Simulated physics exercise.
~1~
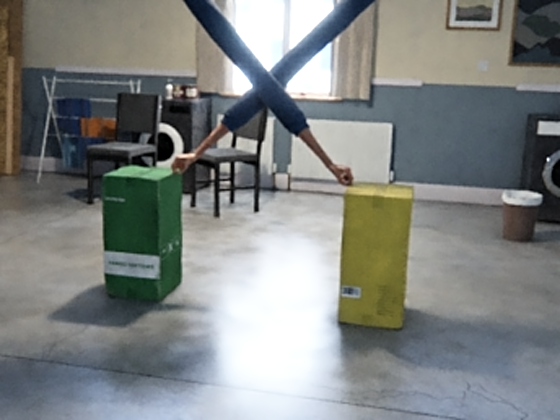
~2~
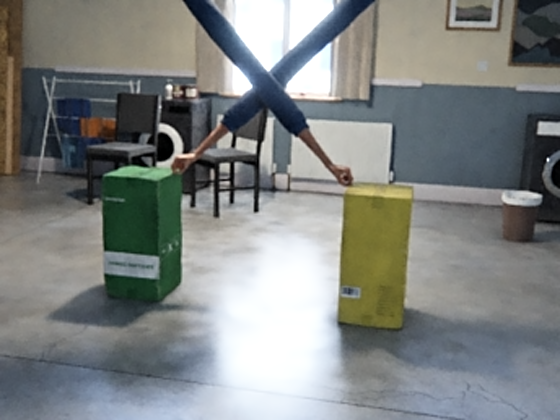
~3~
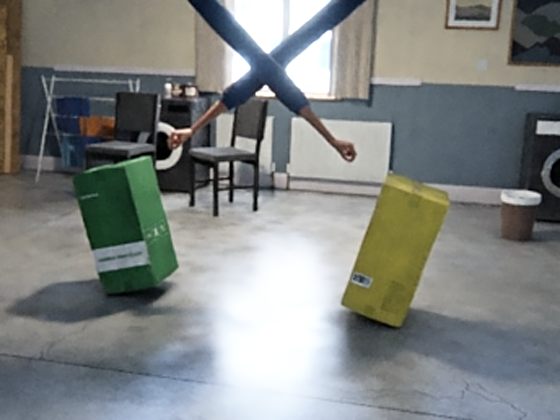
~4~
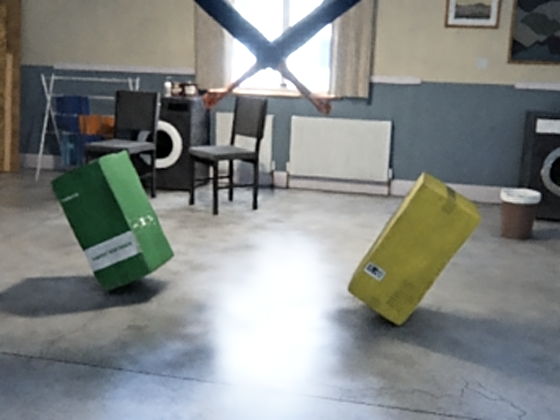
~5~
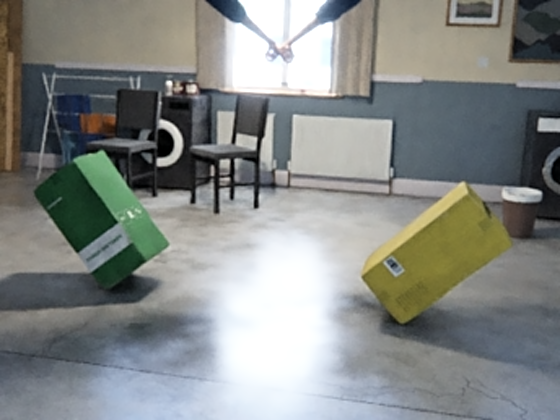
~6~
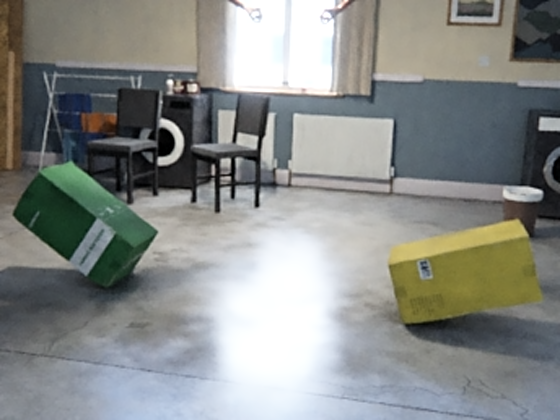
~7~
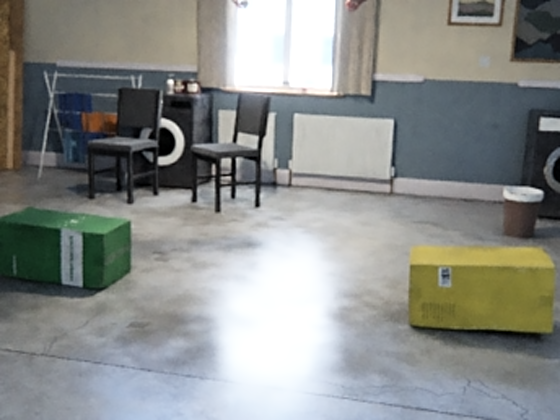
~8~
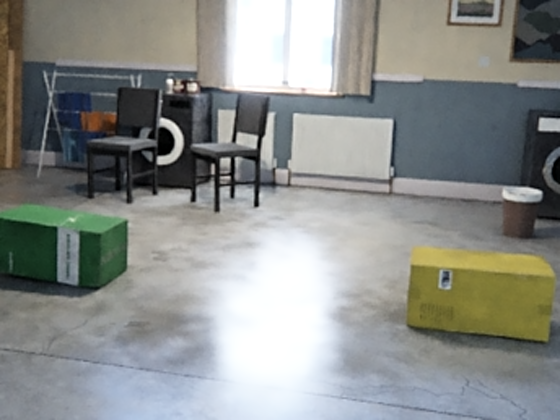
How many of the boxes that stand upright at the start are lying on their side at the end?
Two of them are lying on their side at the end, the green box and the yellow box.
